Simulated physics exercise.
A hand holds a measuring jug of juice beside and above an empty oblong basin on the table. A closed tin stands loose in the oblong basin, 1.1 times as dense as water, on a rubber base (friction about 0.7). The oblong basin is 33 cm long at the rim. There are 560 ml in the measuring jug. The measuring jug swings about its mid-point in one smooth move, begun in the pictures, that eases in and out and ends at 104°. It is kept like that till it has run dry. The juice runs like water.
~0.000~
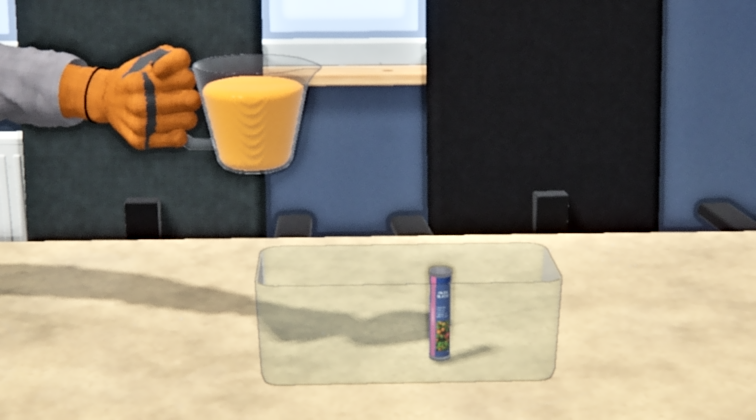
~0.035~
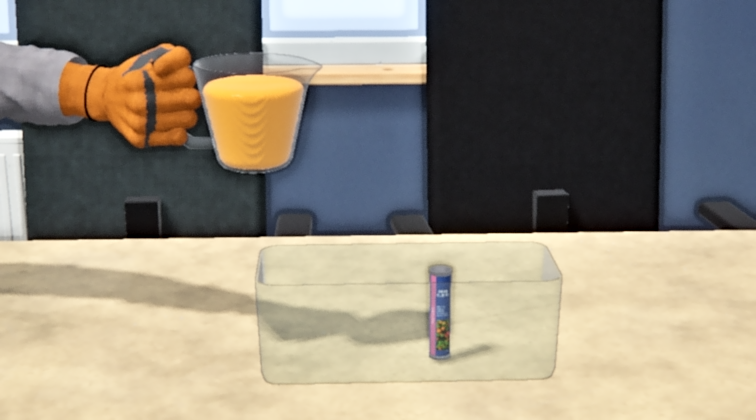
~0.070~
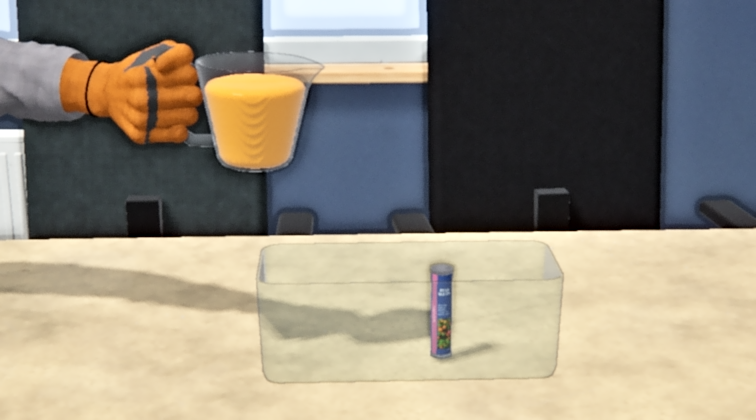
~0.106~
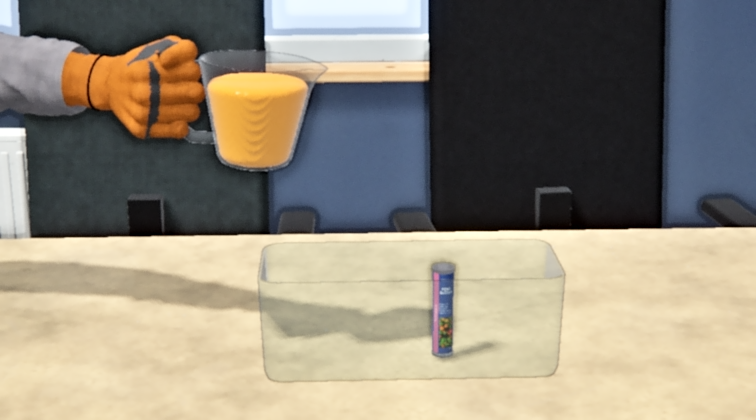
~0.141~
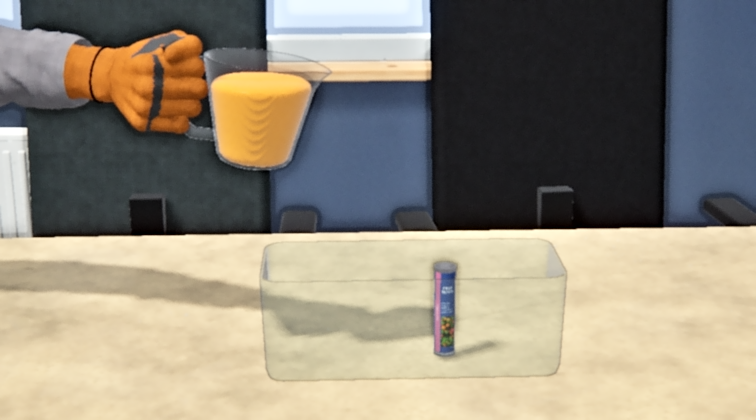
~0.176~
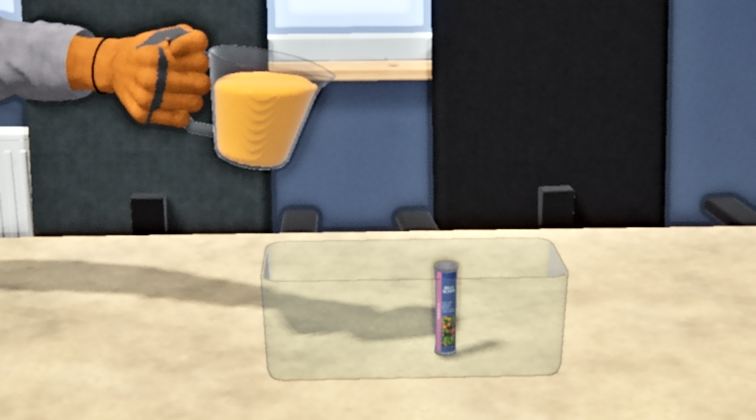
To begin with, a hand in an orange glove holds a clear measuring jug of orange juice level, above and to the left of an oblong basin with a small closed tin standing inside. The jug then tilts slightly to the right, while the tin stays upright.
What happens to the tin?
It keeps standing.
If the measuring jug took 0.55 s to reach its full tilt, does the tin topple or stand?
The tin remains upright.
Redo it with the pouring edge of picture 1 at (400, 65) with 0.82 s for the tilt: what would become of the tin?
Then it goes over.
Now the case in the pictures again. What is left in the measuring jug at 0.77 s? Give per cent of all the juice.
Near 12 in a hundred.
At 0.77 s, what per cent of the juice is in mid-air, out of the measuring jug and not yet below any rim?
Near 22 in a hundred.
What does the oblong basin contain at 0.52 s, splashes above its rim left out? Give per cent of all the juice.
Near 3 in a hundred.
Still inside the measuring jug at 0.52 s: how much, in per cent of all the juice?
About 70 per cent.
After 0.52 s the tilt is 73° and 70 per cent is still to pour; the tin stands where it began.
After 0.77 s the tilt is 103° and 12 per cent is still to pour; the tin stands where it began.
After 1.03 s the tilt is 104° and 0 per cent is still to pour; the tin stands where it began.
After 1.32 s the tilt is 104° and 0 per cent is still to pour; the tin stands where it began.
In the end the tin stands where it began.
